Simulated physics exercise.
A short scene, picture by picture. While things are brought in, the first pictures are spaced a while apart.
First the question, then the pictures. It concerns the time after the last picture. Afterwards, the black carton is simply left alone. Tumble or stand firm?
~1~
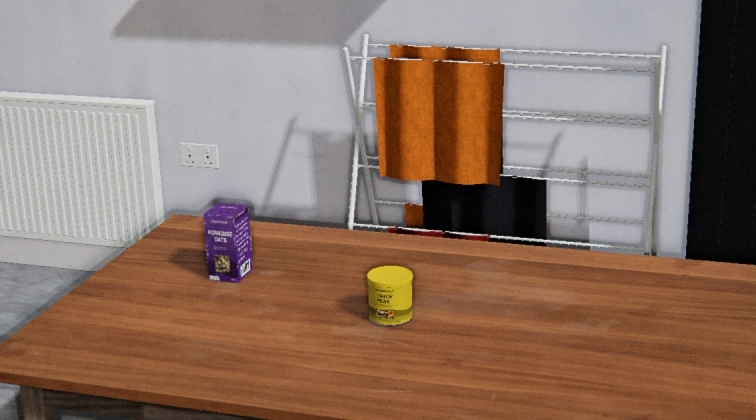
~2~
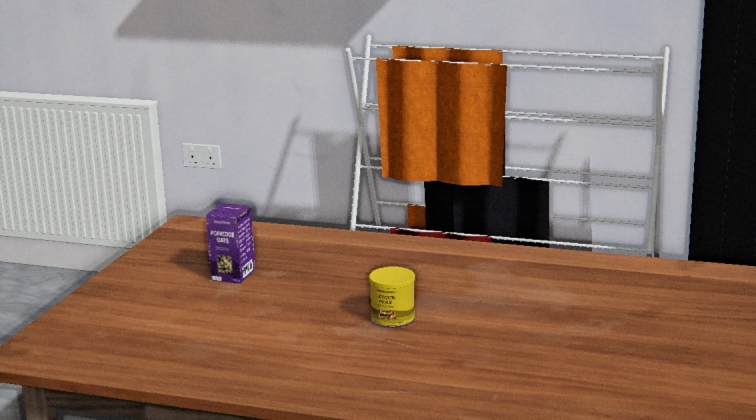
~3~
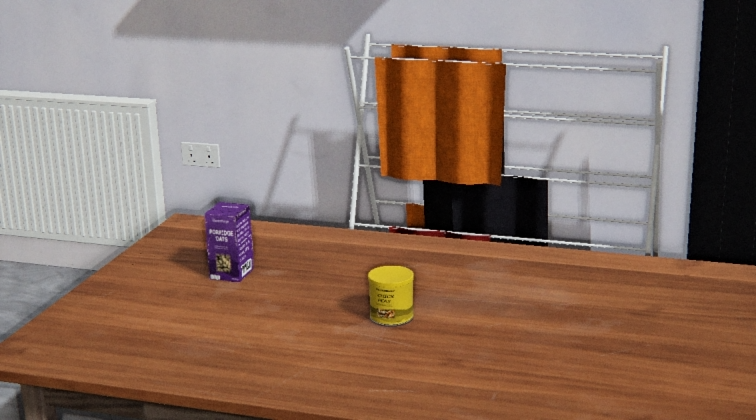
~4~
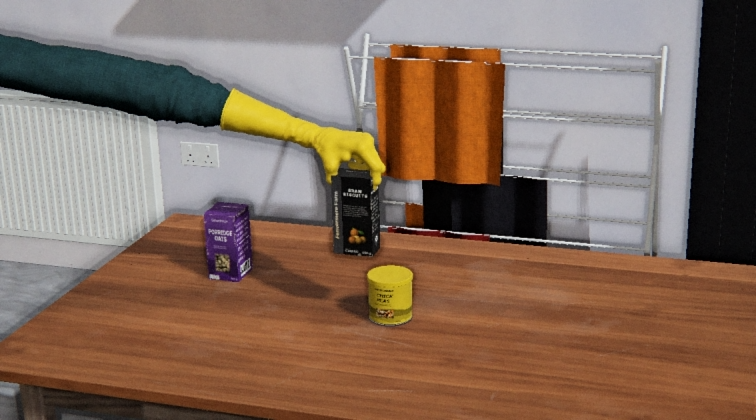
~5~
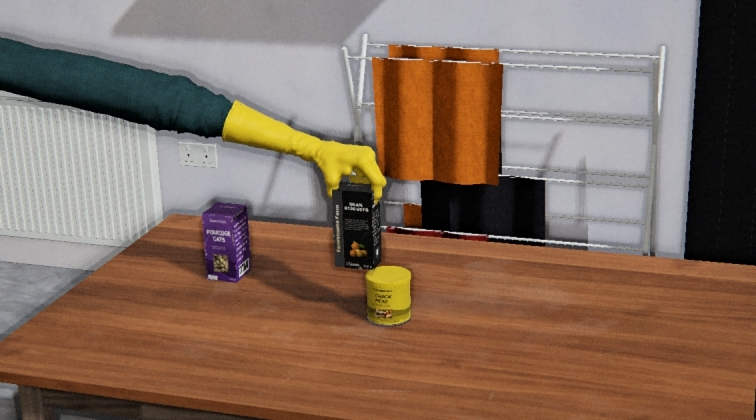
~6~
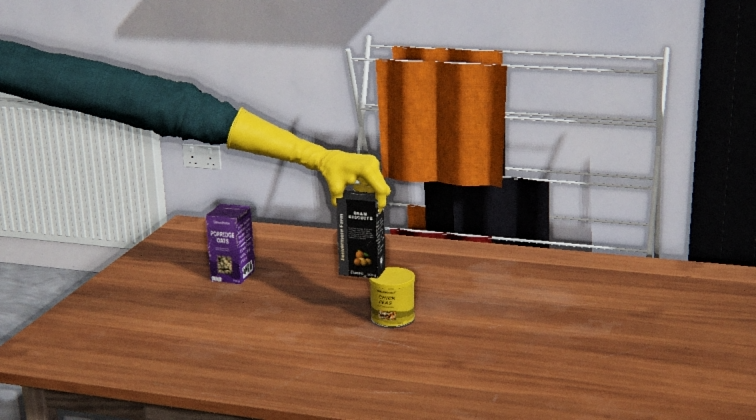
Unstable.
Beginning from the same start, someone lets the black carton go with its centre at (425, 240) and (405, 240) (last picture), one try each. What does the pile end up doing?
Case 1: Collapse. Case 2: Stable.
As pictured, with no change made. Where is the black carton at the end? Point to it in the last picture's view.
About (317, 292).
Then, 0.40 s on from there, black carton now fallen.
Then, 0.50 s on from there, things are still on the move.
In the end, fallen, black carton; the other 2 unmoved. At the end, from the last picture's camera, black carton near (317, 292). The pile gives way.
